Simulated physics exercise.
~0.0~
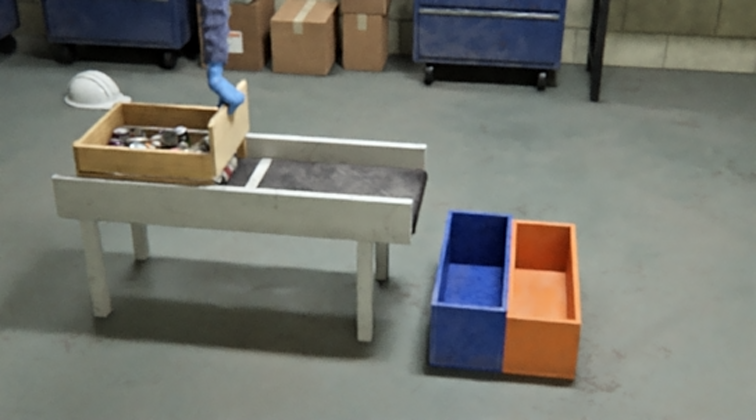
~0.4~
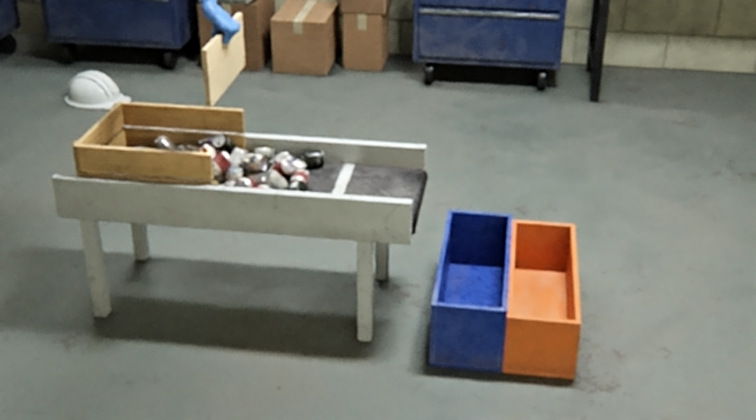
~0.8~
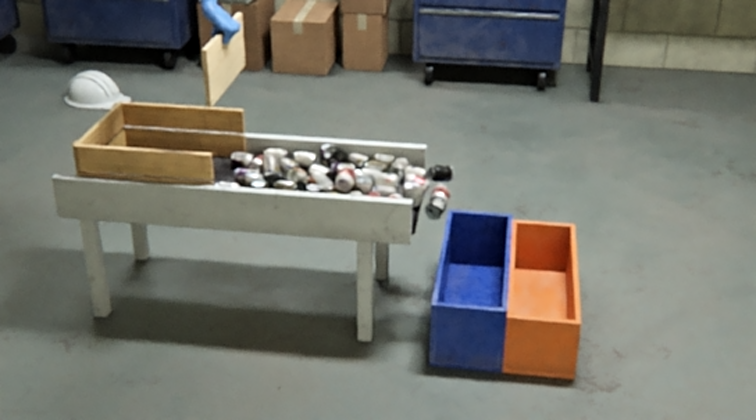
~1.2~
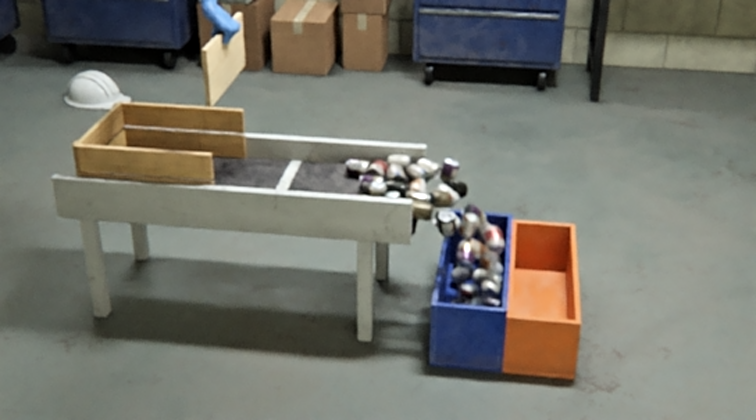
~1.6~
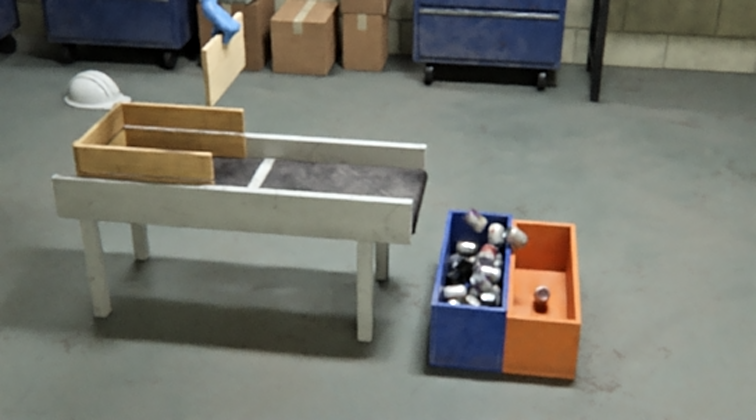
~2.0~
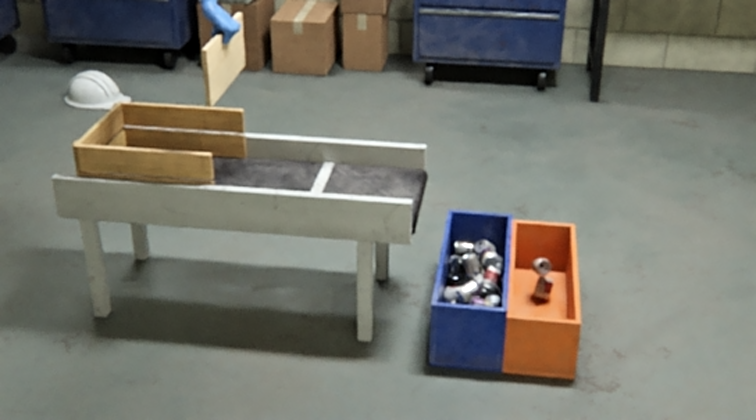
In a workshop, a blue-gloved hand lifted the wooden gate of a pen, and a heap of small cans rode a moving belt to the right and tumbled off its end, nearly all landing in the blue box and a couple in the orange tub.
